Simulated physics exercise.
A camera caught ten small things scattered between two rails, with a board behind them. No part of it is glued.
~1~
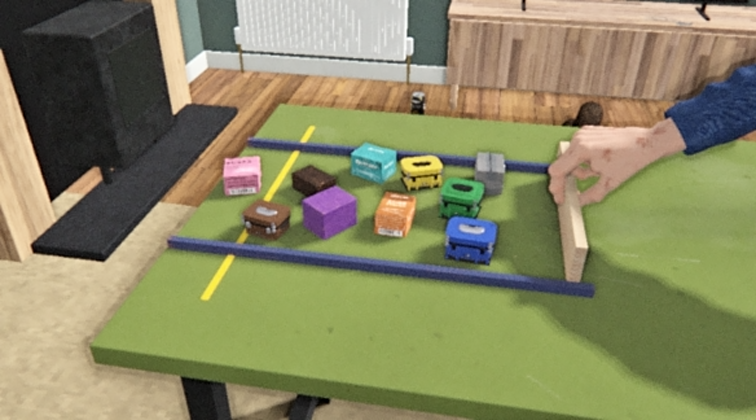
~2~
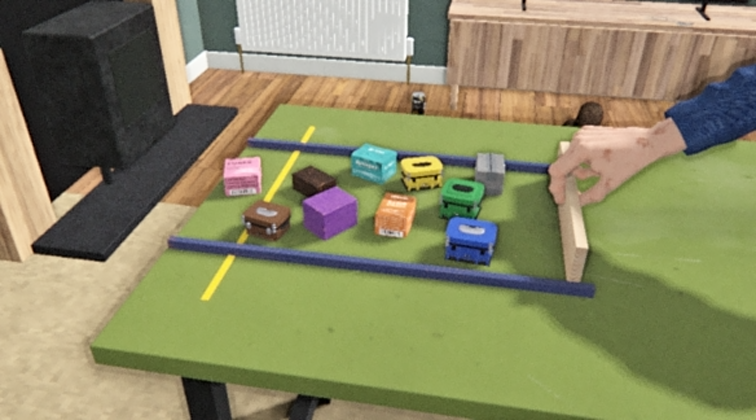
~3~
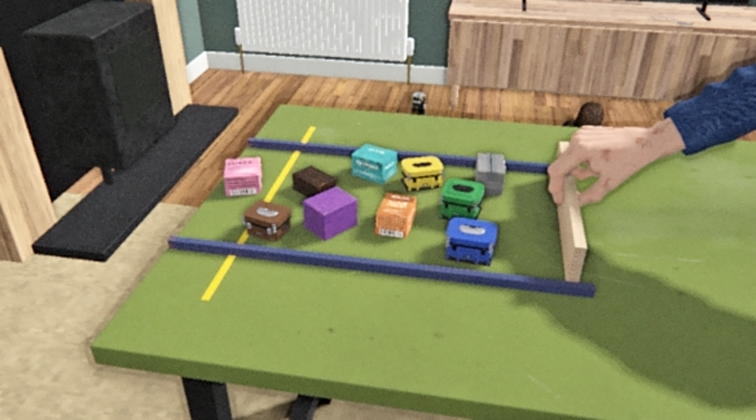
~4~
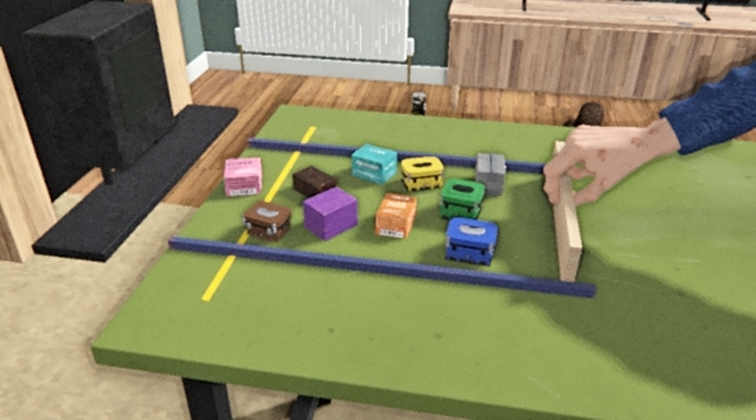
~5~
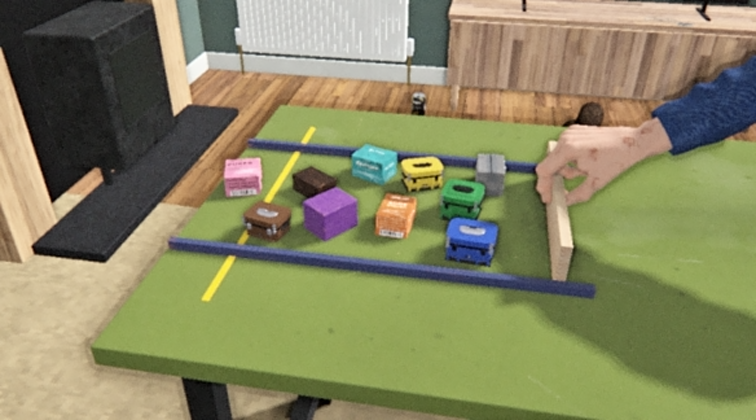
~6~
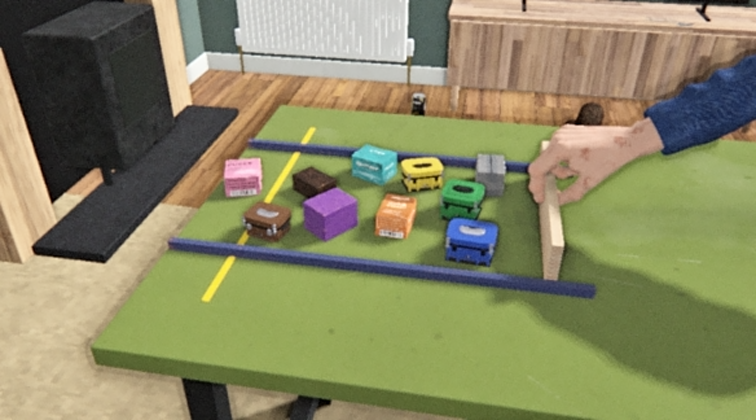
On a green table between two blue rails, a hand slides a wooden board slightly left toward small, unmoving boxes and cases.
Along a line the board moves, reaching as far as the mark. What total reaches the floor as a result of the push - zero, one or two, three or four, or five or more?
The total on the floor is three or four.
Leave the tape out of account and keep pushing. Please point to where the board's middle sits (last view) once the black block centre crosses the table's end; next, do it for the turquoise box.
With the black block it sits around (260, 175), with the turquoise box around (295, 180).
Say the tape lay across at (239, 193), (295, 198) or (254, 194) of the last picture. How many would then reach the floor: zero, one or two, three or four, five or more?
Lab note - count at each of the three spots: Five or more; one to two; five or over.
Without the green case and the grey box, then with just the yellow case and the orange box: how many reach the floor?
0 for the first case, 1 for the second.
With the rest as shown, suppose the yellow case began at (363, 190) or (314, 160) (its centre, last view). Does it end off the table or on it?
Spot by spot, it stays put and then it drops away.
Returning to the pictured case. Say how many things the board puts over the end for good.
Taken together, the number is 4.
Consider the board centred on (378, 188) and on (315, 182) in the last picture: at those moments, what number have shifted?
Moved so far: 8, then 10.
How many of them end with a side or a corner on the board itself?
The count comes out at 3.
Soon after, none off yet; pink box at rest near (243, 177); brown case at rest near (268, 223); black block at rest near (314, 185).
After that, none off yet; pink box at rest near (243, 177); brown case displaced a little near (252, 225); black block at rest near (313, 184).
And then, none off yet; pink box displaced a little near (232, 176); brown case displaced well along near (191, 228); black block displaced about its own width near (263, 176).
In the end, the number that fall off is three or four; gone, turquoise box, purple block, brown case and pink box.
